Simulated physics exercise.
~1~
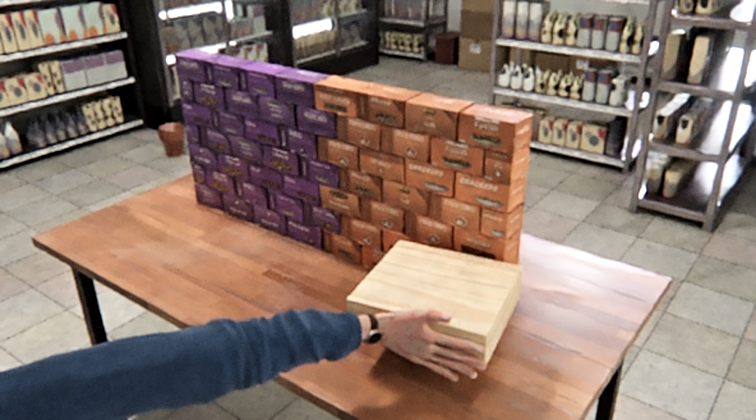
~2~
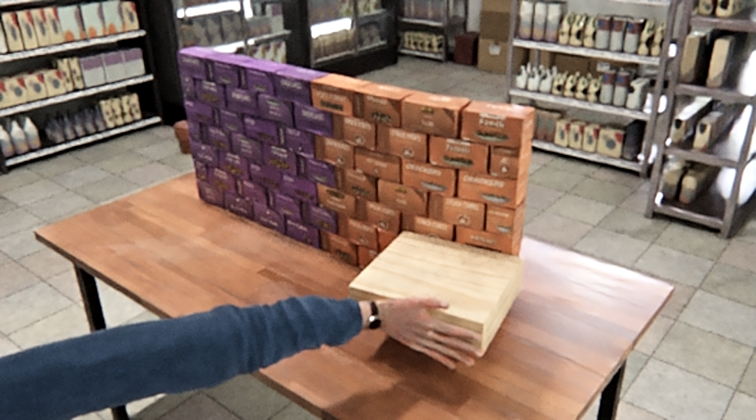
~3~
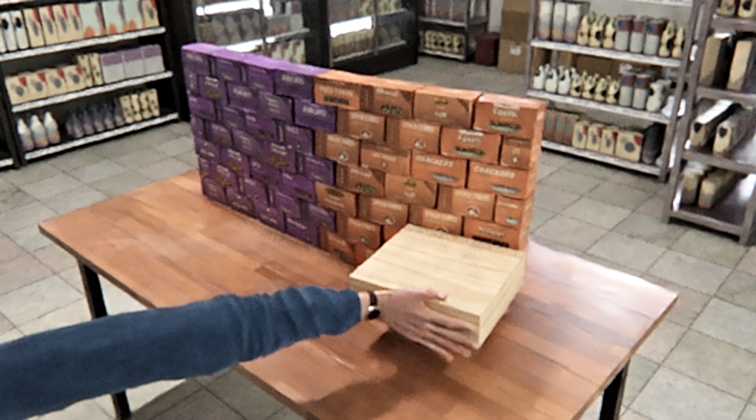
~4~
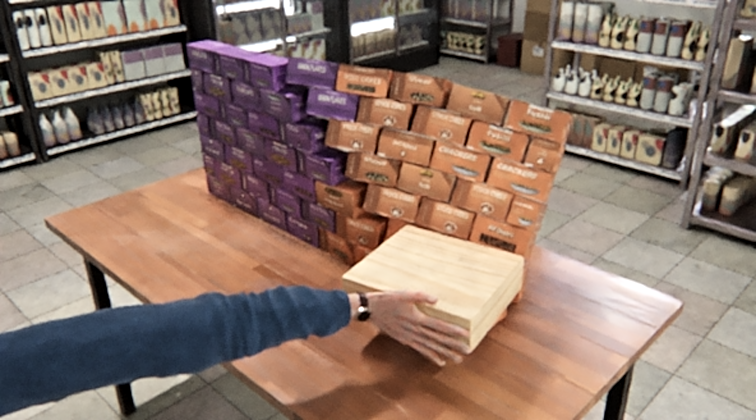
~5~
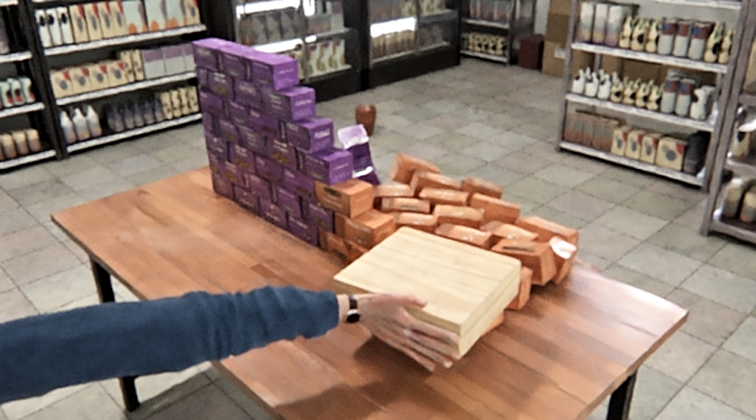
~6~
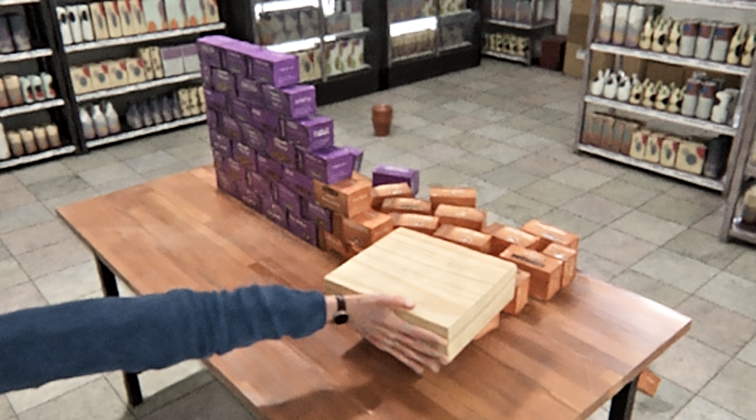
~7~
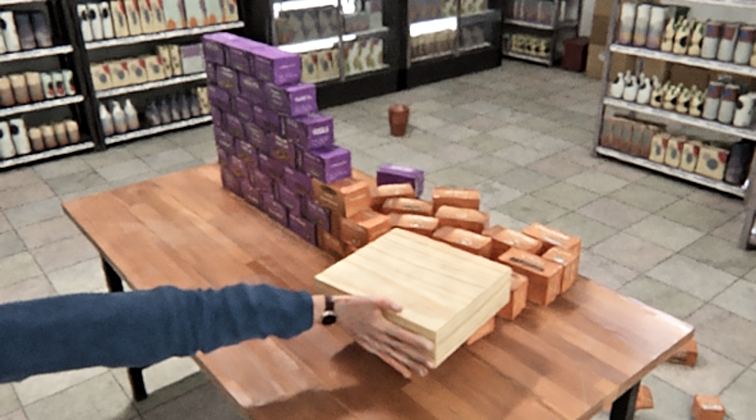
In the video, a hand pushes a pale wooden block against a brick-like wall of purple and orange packets on a table, and most of the orange side topples backward, leaving a heap behind the block and some packets on the floor while the stepped purple side stands.
